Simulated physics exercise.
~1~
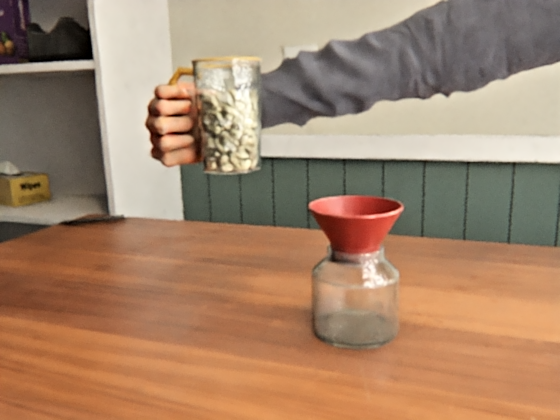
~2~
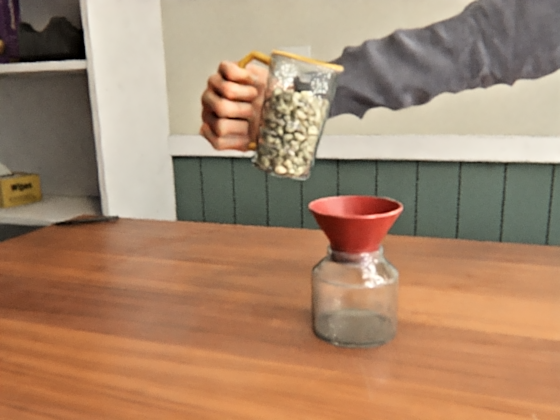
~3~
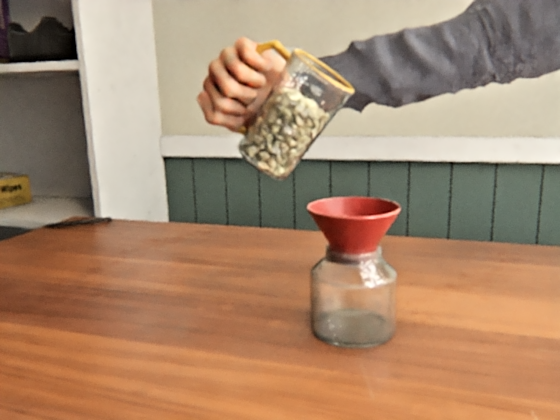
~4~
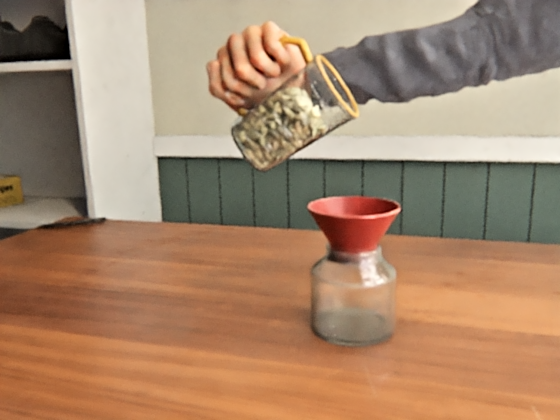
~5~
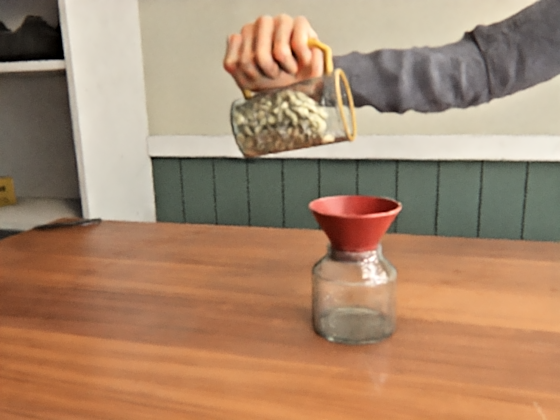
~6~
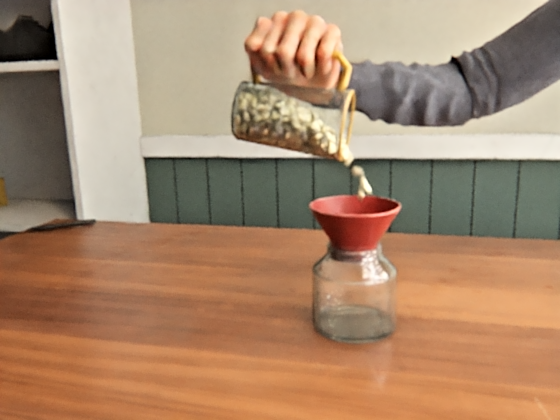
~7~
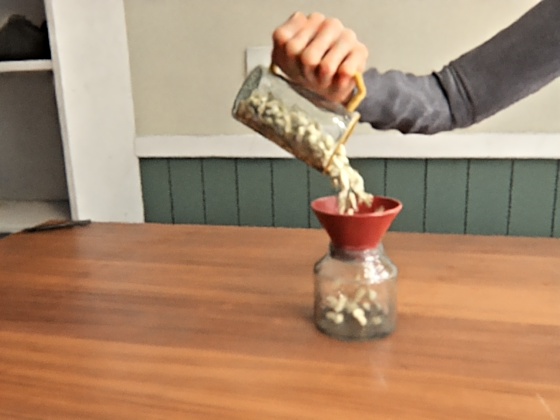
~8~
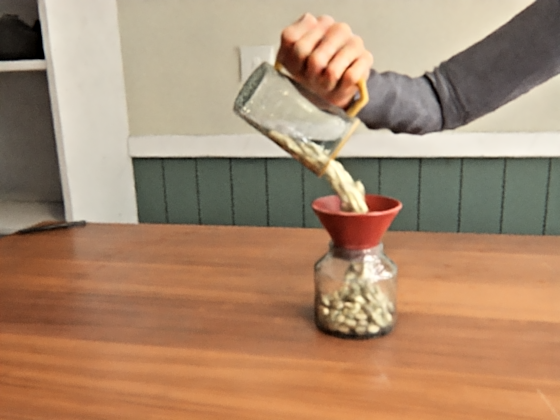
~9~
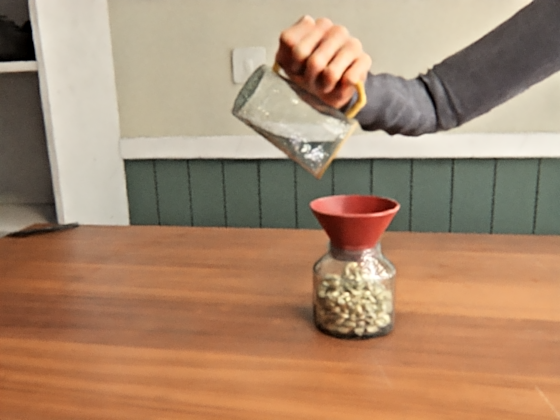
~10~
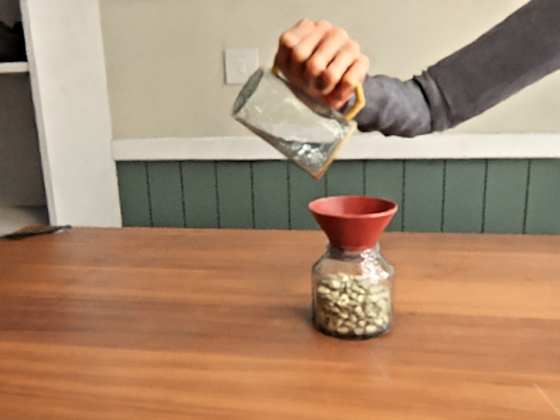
The video shows a hand holding a clear cup of white beans, moving it right toward a glass jar with a red funnel on a wooden table, then tipping it until the beans pour through the funnel, leaving the cup empty and the beans in the jar.
